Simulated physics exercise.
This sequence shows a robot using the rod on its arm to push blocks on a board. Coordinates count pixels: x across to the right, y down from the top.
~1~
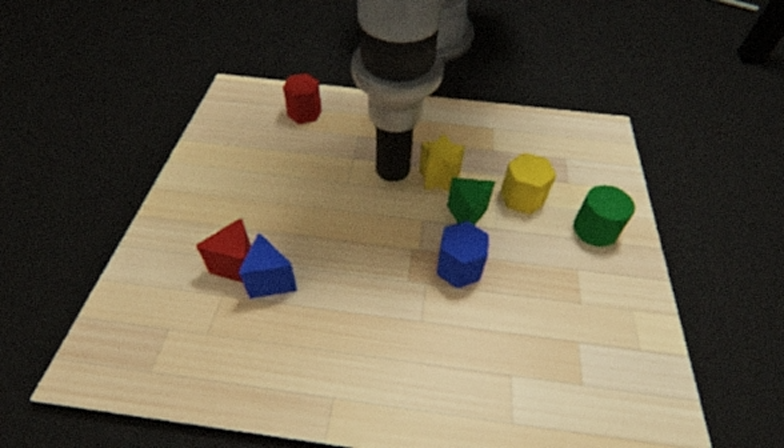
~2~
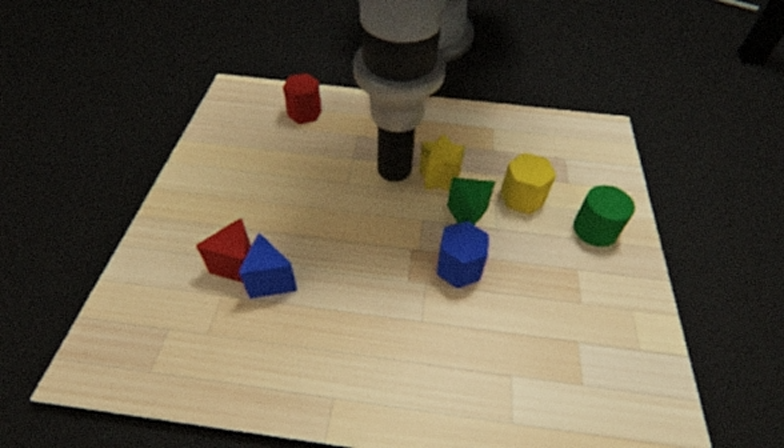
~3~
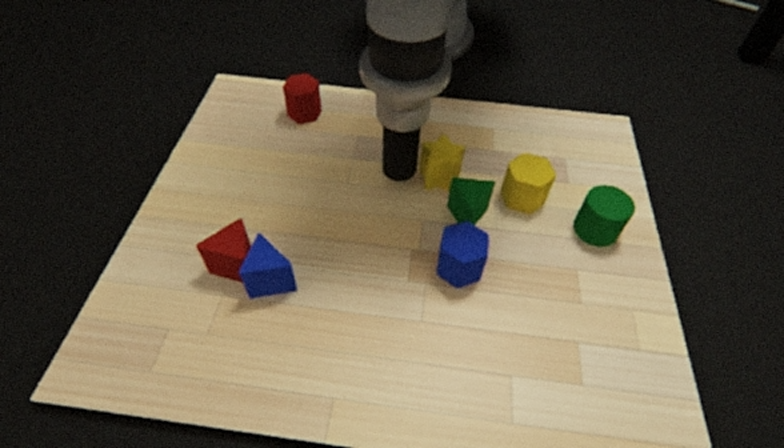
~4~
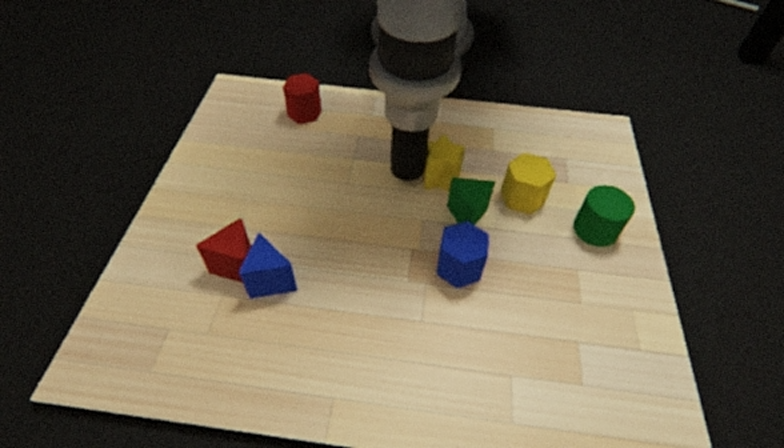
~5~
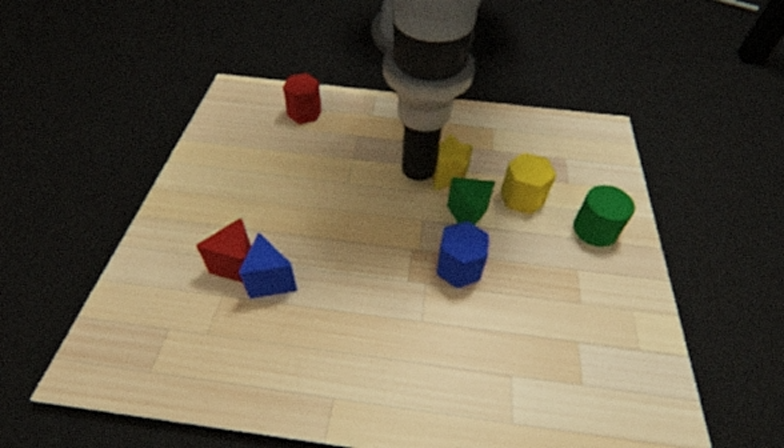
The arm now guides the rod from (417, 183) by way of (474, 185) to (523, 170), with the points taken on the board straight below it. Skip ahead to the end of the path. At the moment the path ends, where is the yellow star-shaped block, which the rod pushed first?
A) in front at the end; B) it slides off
Option A.
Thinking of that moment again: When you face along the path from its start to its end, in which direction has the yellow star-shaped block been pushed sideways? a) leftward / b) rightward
Answer: A.
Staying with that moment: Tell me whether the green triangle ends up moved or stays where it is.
It sits in its place.
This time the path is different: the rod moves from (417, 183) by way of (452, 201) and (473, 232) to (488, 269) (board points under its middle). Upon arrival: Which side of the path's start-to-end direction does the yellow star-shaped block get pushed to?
It moves over to the left.
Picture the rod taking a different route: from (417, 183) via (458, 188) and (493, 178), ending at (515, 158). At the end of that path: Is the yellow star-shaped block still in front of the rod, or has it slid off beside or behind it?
At that point it is up front.
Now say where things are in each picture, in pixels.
The first picture shows tip of the rod (393, 169), middles of tops, yellow star-shaped block (443, 149), green triangle (473, 188), yellow six-sided block (532, 169).
The second picture shows rod (395, 169), nothing pushed.
The third picture shows rod (399, 169), nothing pushed.
The fourth picture shows rod (407, 169), nothing pushed.
The fifth picture shows rod (419, 169), yellow star-shaped block (452, 149), green triangle (473, 188), yellow six-sided block (532, 169).
On the path given first. One third of the way, rod (460, 172); yellow star-shaped block (489, 147), turned 15° anticlockwise.
Two thirds of the way, rod (495, 165); yellow star-shaped block (521, 137), turned 25° anticlockwise; yellow six-sided block (535, 169).
At the end, rod (528, 155); yellow star-shaped block (550, 126), turned 30° anticlockwise; green triangle unmoved; yellow six-sided block (542, 171), turned 15° clockwise.
